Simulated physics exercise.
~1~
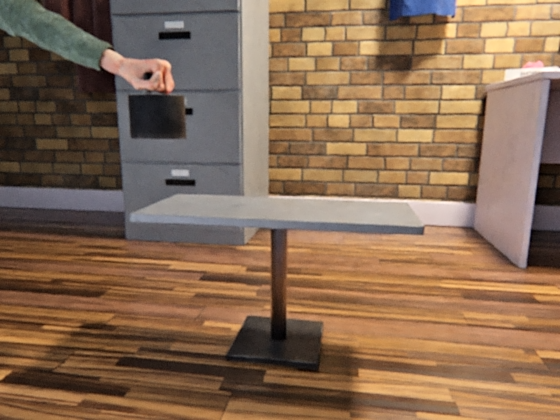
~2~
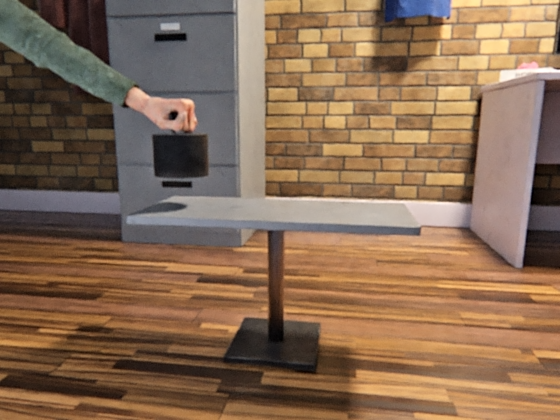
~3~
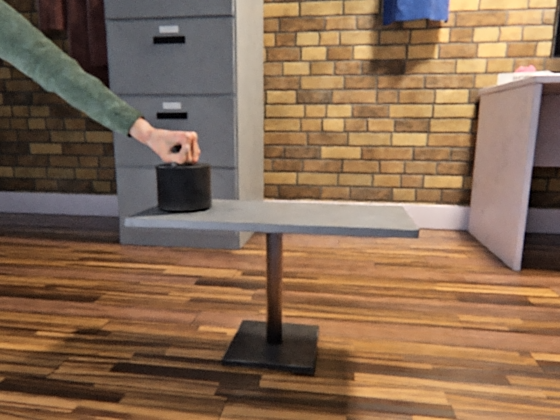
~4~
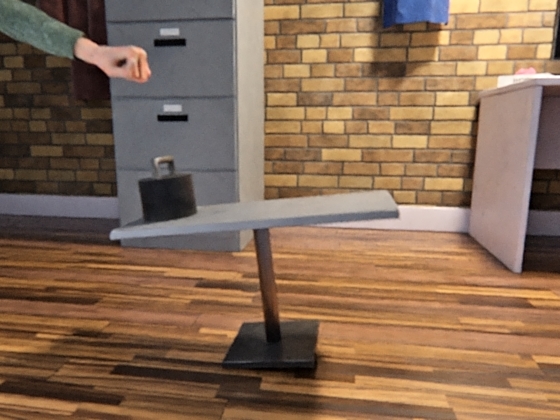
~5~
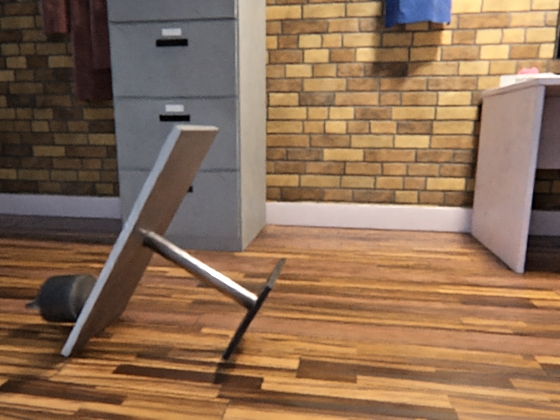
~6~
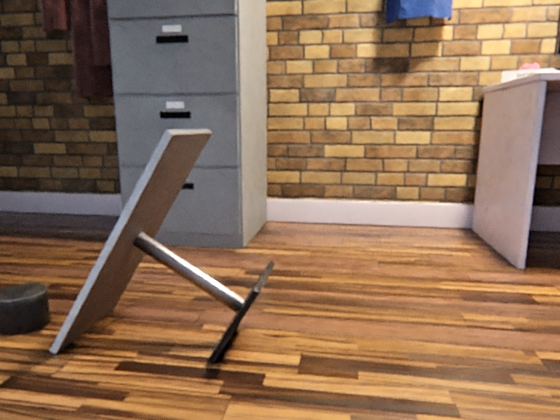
In a room with a wooden floor and a brick wall, a hand lowered a dark, round object onto the left end of a small grey table and let go, and the table tipped over to the left, spilling the object onto the floor.
